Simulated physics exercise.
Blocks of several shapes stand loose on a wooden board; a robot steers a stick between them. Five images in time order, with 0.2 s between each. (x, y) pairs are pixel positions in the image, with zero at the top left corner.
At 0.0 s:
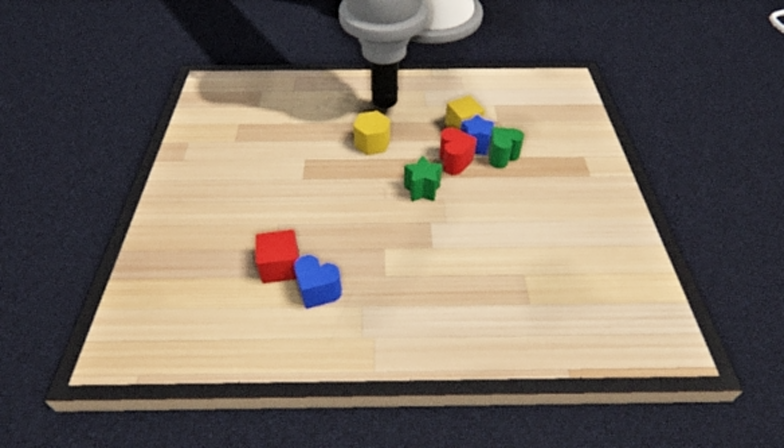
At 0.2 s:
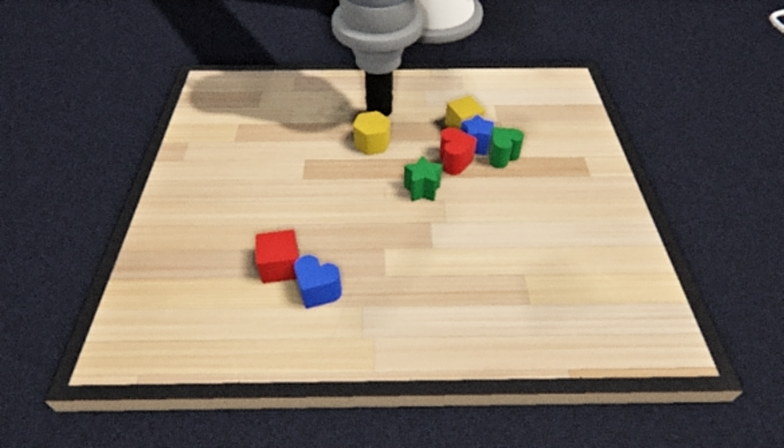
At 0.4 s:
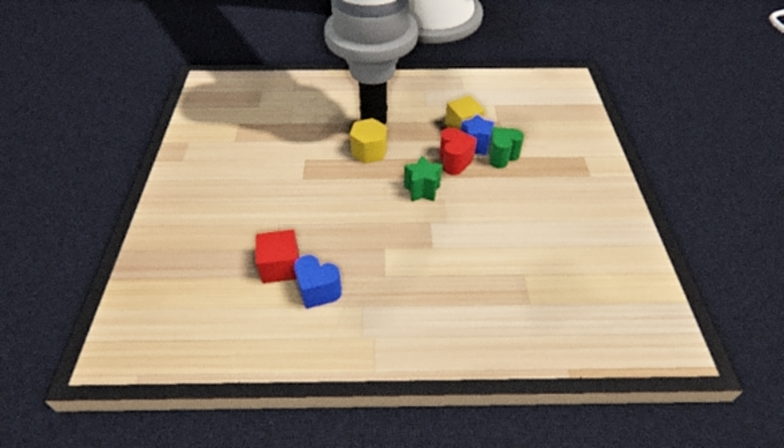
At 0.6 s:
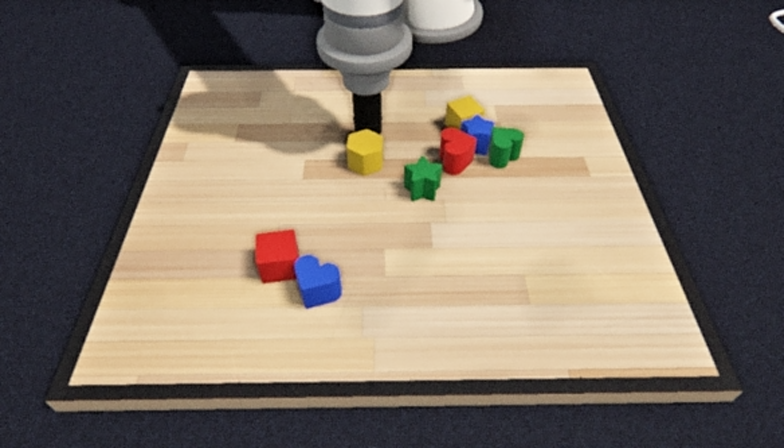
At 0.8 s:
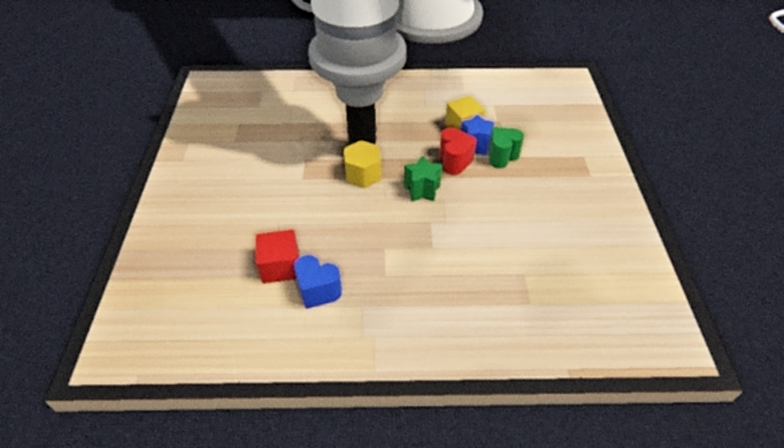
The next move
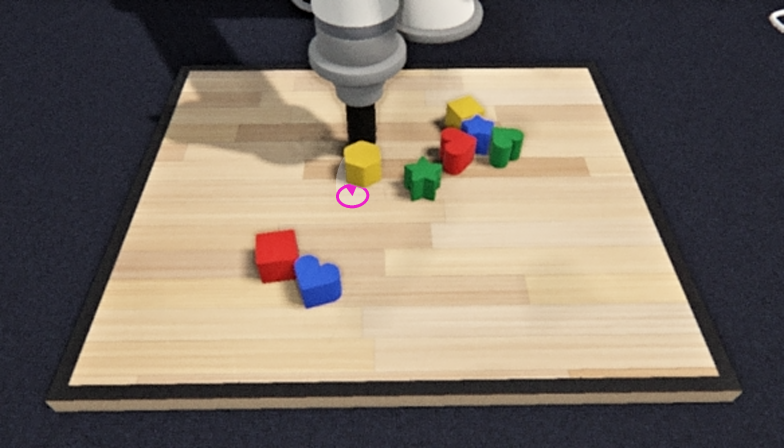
The robot's dark stick moved toward the yellow hexagon on the wooden board, then pushed it down and slightly left, while the red, blue, green and other yellow blocks stayed still.
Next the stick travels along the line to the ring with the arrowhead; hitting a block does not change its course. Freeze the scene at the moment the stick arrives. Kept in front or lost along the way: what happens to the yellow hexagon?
Ahead of the stick.
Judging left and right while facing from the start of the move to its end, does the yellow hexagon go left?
Yes
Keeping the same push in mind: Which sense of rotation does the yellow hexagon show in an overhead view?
It swings round anticlockwise.
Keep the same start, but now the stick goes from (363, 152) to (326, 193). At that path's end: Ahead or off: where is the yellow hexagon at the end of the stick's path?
It is no longer ahead.
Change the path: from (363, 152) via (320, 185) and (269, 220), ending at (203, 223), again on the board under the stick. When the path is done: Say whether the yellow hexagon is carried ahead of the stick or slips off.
It ends up beside or behind the stick.
The line goes from (363, 152) by way of (354, 165) and (351, 180) to (353, 196).
The first path, step by step. Halfway along, stick at (351, 163); yellow hexagon at (363, 173), turned 35° anticlockwise.
At the end, stick at (352, 186); yellow hexagon at (374, 193), turned 70° anticlockwise; green star-shaped block unmoved.
